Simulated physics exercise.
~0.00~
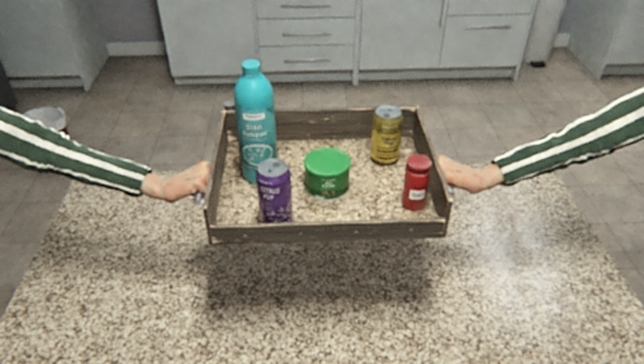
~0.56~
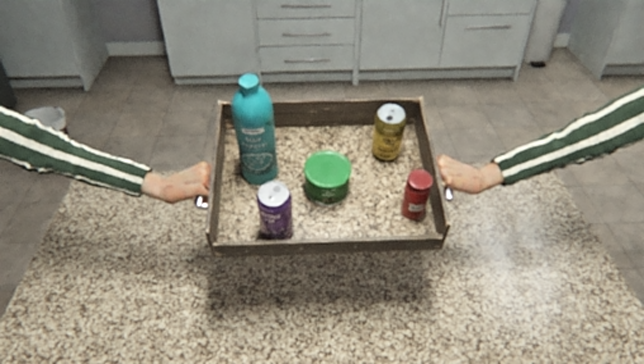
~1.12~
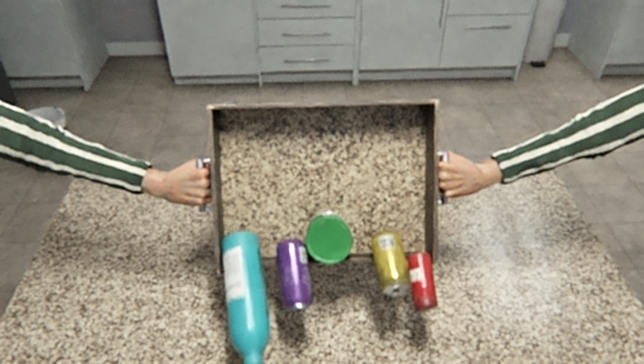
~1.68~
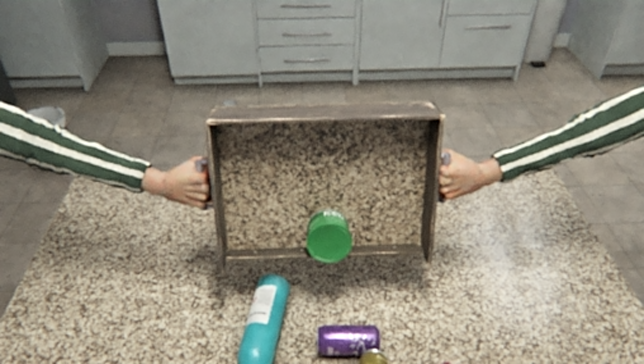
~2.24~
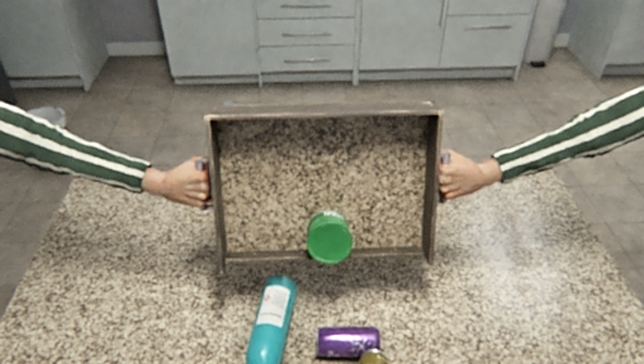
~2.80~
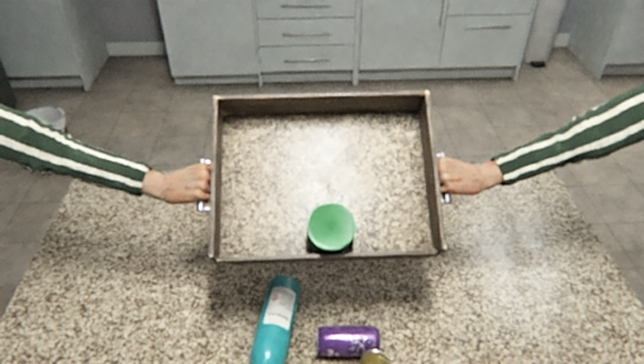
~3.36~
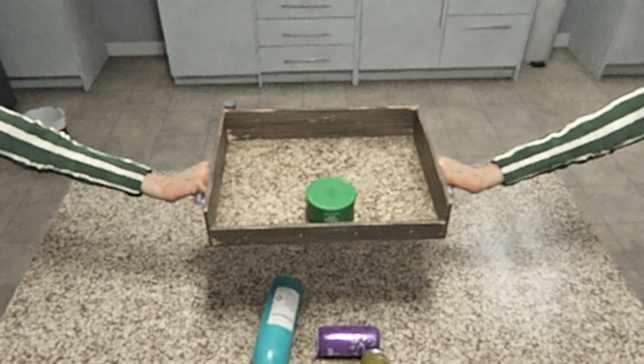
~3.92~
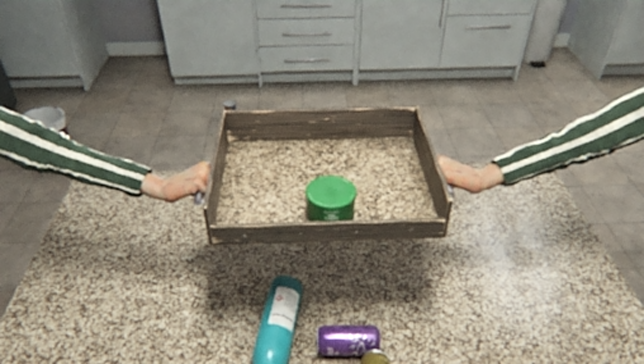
In a kitchen, two hands tipped an open crate steeply towards the near side above a speckled counter, spilling the bottle and cans while the green tub slid to the near edge, then levelled it with only the tub still inside, upright.
